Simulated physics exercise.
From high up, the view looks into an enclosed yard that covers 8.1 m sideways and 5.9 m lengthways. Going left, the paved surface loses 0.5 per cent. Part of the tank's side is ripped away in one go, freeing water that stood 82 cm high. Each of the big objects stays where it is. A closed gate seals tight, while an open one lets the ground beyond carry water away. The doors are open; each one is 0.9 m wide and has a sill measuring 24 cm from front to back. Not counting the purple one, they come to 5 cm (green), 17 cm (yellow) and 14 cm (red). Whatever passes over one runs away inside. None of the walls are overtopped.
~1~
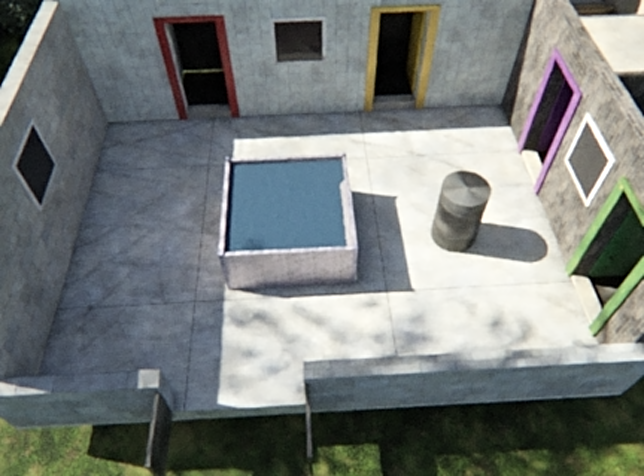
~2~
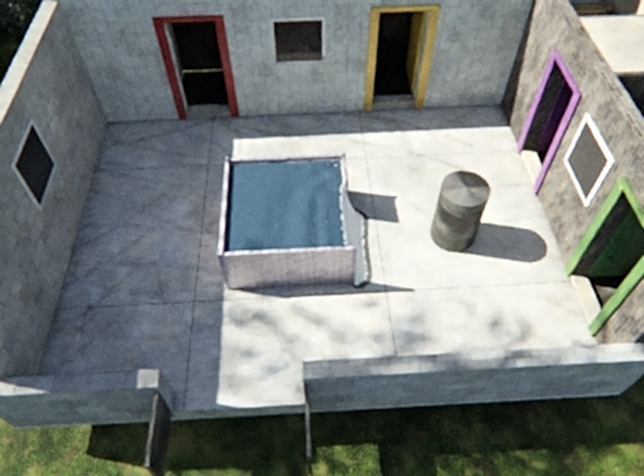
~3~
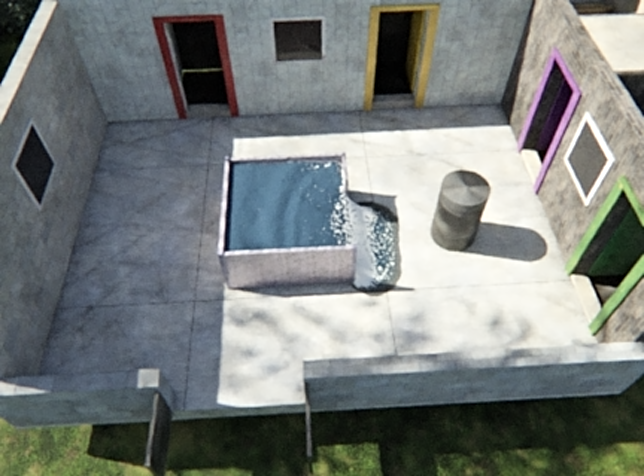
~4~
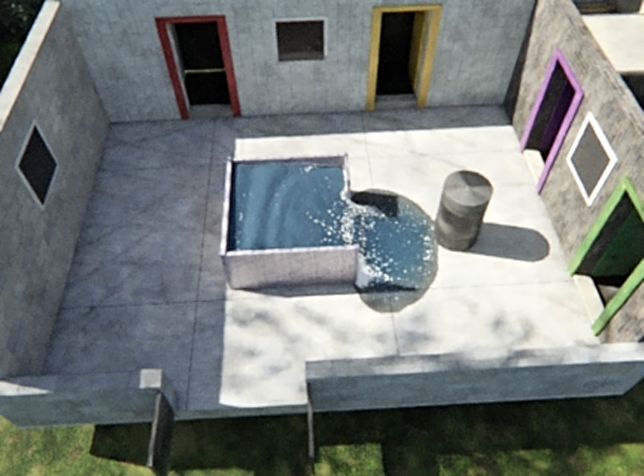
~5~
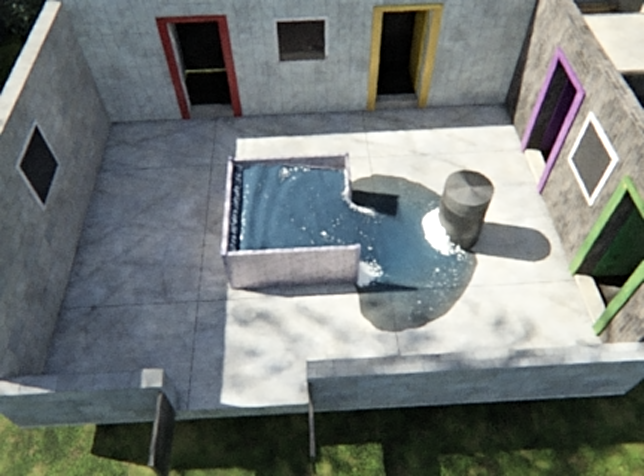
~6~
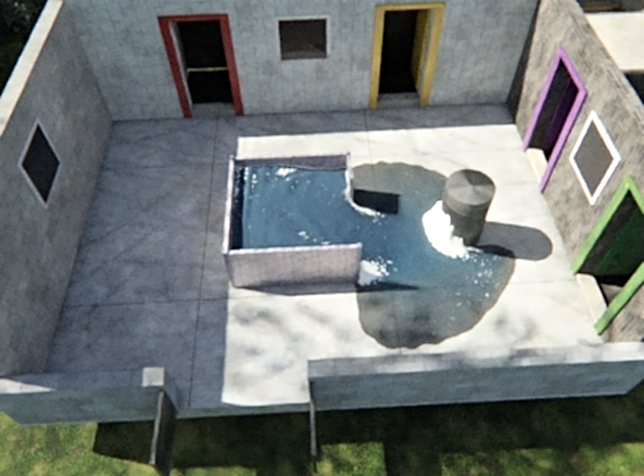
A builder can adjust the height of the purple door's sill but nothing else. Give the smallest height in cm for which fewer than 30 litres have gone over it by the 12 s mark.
About 12.5 cm.
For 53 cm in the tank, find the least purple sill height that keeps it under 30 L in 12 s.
6.0 cm.
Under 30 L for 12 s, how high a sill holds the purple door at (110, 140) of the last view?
Roughly 8.5 cm.
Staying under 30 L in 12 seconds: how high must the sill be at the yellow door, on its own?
The yellow door needs around 9.0 cm.
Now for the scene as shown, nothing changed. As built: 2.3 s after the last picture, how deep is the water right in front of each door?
Centimetres: Green = 24, yellow = 12, purple = 12, red = 0.
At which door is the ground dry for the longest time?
Last: Red.
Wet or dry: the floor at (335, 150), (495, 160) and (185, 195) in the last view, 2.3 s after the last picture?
1: Unwetted; 2: Awash; 3: Unwetted.
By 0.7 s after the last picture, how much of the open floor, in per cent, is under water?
Close to 30 per cent of it is wet.
Then, 0.7 s after the last picture water covers 30 % of the floor, deepest (51 cm) near (431, 235); 13 cm at the purple door, 3 litres in over its 10 cm sill.
Then, 2.3 s after the last picture water covers 40 % of the floor, deepest (34 cm) near (593, 345); 12 cm at the purple door, 30 litres in over its 10 cm sill.
Then, 11.3 s after the last picture water covers 95 % of the floor, deepest (10 cm) near (104, 155); 5 cm at the purple door, 62 litres in over its 10 cm sill.
At the purple door as built, the water peaked near 17 cm, 1.3 s after the last picture.
With a sill of 11 cm, 47 litres would have come in within the 12 s; with 14.5 cm, 14 litres. So under 30 litres takes about 12.5 cm.
